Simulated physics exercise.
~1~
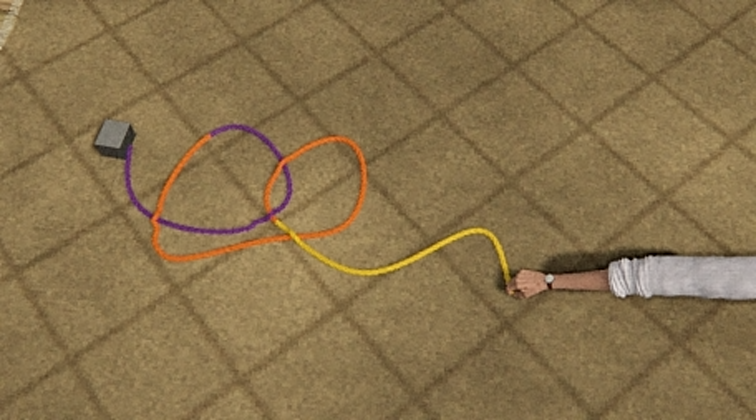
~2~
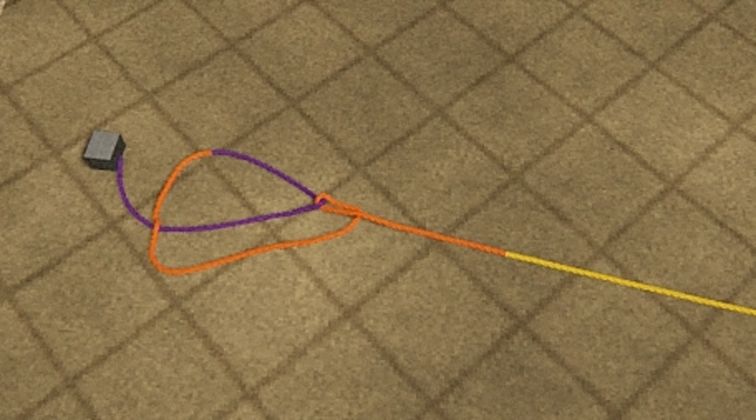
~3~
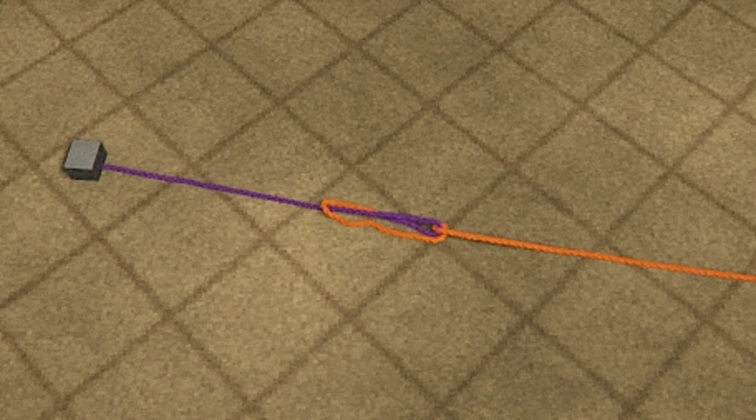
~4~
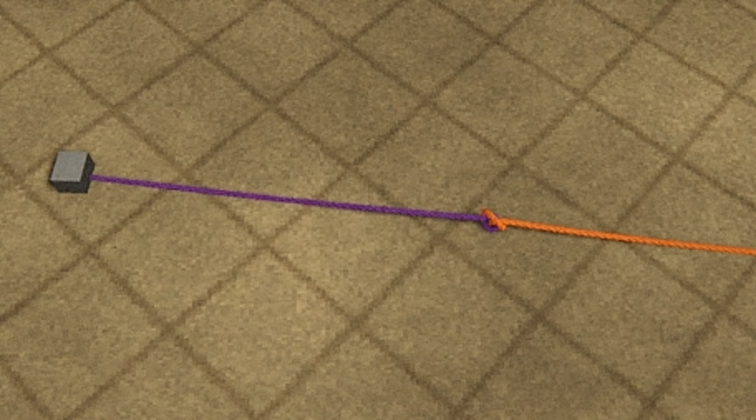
To begin with, a rope coloured purple, orange and yellow lies in overlapping loops on a tiled floor, its left end fixed to a small grey block and its right end held by a hand in a pale sleeve. The hand pulls the yellow end away to the right and out of view, and that side straightens while the loops stay open. The loops then narrow into a slim, twisted bundle as the purple stretch draws straight. Finally, the bundle cinches into a small, tight knot where purple meets orange, leaving the rope taut.
